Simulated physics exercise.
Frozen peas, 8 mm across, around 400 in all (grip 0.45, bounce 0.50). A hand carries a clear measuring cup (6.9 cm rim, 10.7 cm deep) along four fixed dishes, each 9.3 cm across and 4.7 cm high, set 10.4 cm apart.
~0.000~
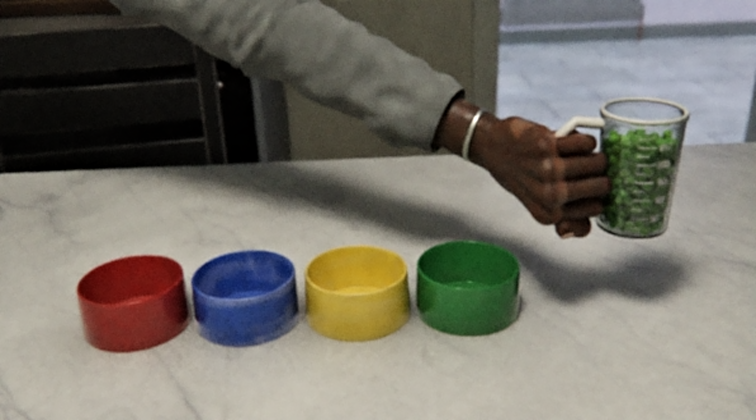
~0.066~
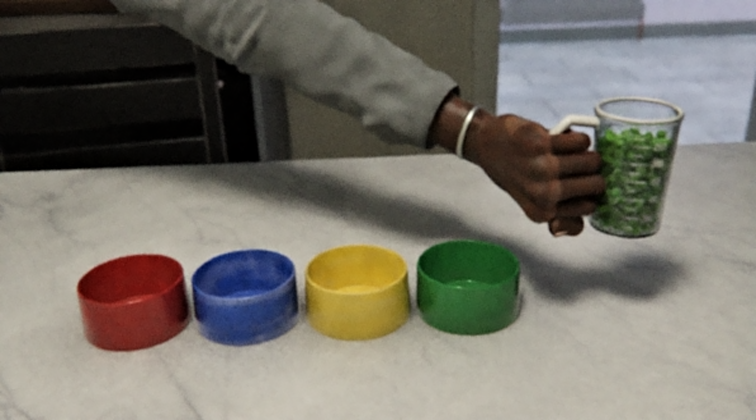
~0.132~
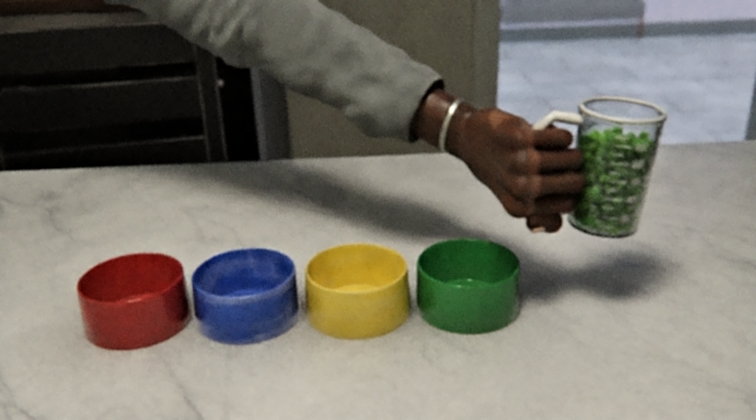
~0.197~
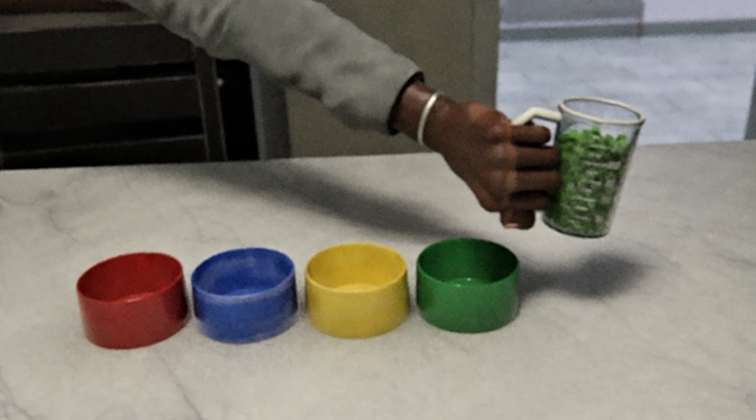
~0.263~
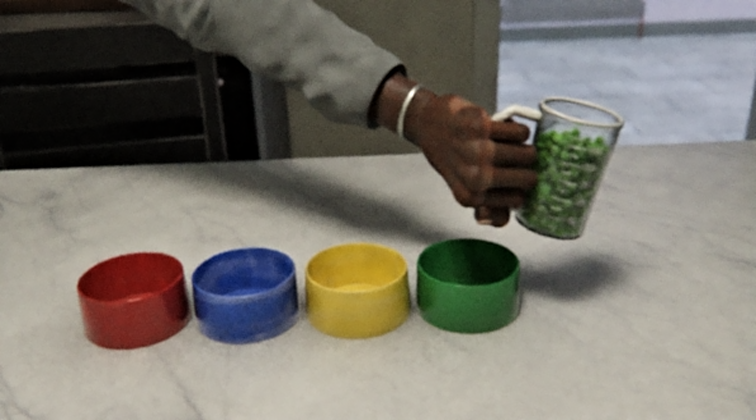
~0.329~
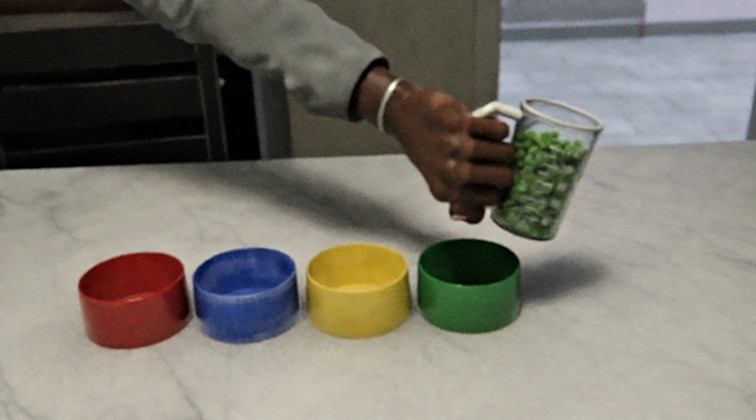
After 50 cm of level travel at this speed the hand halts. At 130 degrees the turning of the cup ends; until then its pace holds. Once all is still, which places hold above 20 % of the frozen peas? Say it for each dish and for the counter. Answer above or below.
Red dish: Above; blue dish: Below; green dish: Below; yellow dish: Below; on the counter: Below.
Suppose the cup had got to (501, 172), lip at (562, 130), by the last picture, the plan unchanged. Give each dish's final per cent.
Red 90, blue 0, green 0, yellow 0.
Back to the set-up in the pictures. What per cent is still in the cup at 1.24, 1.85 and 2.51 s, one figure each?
In turn: 100, 90, 0.
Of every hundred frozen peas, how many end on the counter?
About 5 per cent.
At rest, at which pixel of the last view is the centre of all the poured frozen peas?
At about (144, 297).
Then, at 1.24 s, tilt 68 degrees; cup holds 100 %.
After 1.85 s, tilt 104 degrees; cup holds 90 %, red 5 %.
Then, at 2.51 s, tilt 130 degrees; cup holds 0 %, red 90 %.
In the end, at 3.1 s, red 90 %, blue 0 %, green 0 %, yellow 0 %, counter 5 %.
